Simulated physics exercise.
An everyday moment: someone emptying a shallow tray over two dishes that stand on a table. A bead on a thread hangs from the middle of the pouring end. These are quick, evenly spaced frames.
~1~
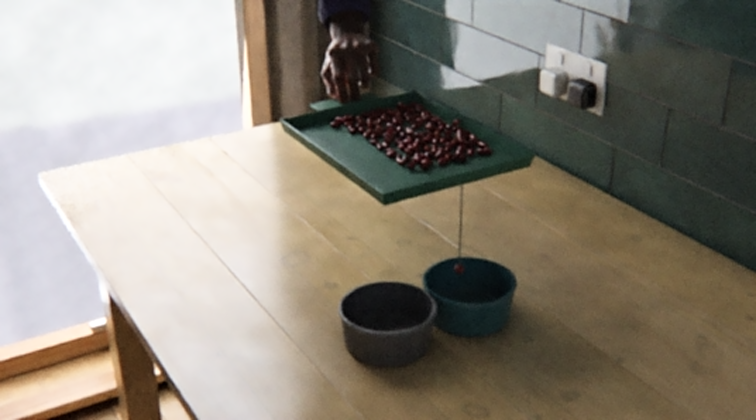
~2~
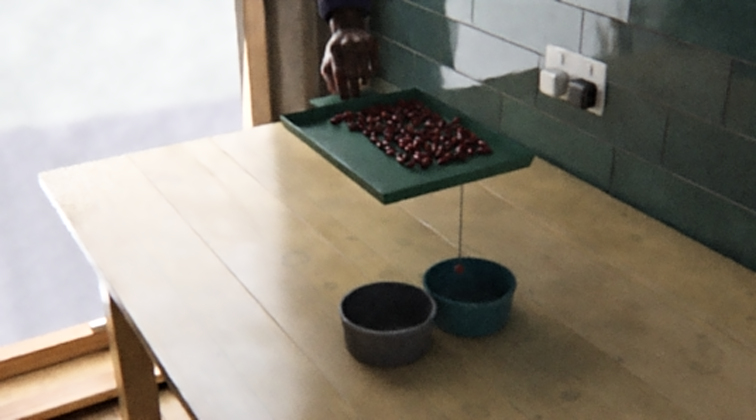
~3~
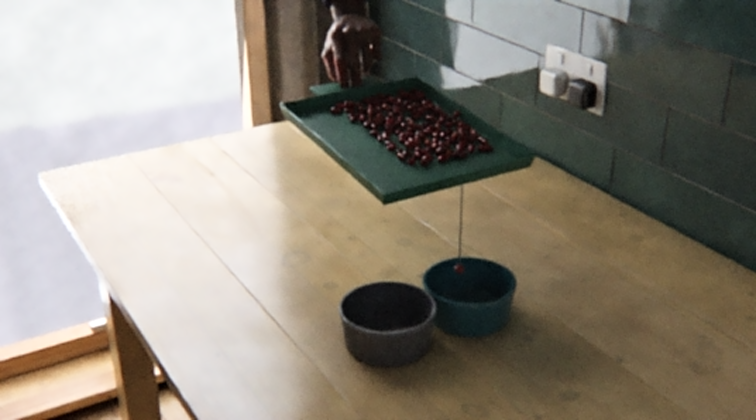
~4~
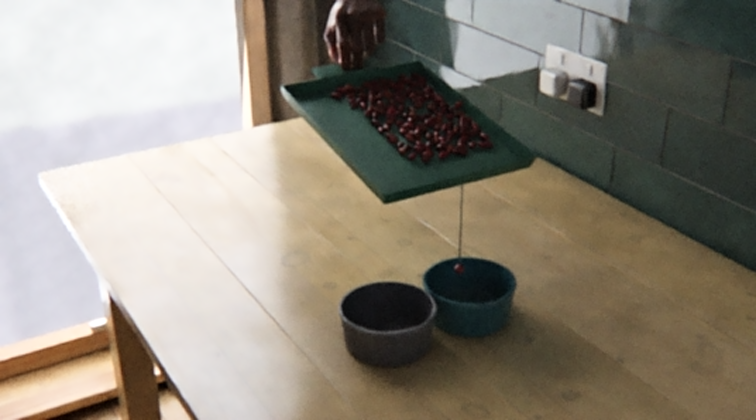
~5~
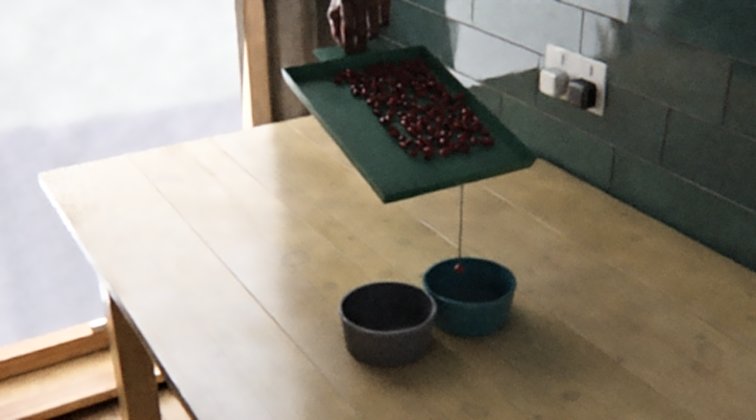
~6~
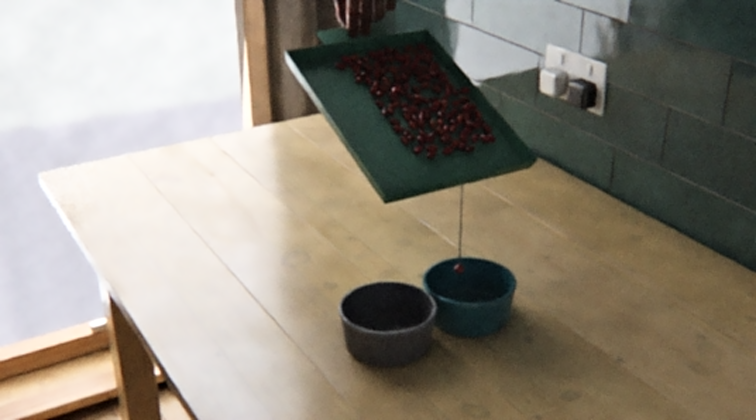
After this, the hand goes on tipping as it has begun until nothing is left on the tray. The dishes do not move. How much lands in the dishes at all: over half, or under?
They take under half between them.
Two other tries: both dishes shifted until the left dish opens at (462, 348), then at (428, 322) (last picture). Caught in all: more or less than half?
At the first place less than half, at the second above a half.
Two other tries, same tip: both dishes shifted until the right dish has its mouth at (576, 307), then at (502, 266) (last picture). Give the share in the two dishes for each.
Roughly 20 per cent, and 30 per cent.
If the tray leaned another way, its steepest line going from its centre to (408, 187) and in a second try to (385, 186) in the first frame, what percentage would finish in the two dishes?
First some 70, then 90 per cent.
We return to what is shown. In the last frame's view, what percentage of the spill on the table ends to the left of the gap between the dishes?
About 10 per cent.
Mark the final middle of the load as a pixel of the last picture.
Around (521, 342).
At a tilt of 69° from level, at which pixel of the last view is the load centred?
Near (492, 174).
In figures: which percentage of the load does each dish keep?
For the left dish some 0 %, for the right dish some 20 %.
Shortly afterwards, tray tipped steeply; the bulk on the tray; near a quarter in the air.
Next, tray tipped past a quarter turn; a little on the tray; only a few in the left dish; a little in the right dish; near two thirds outside both; a little in the air.
Some moments later, tray tipped past a quarter turn; only a few in the left dish; near a quarter in the right dish; the bulk outside both.
In the end, tray tipped past a quarter turn; only a few in the left dish; near a quarter in the right dish; the bulk outside both.
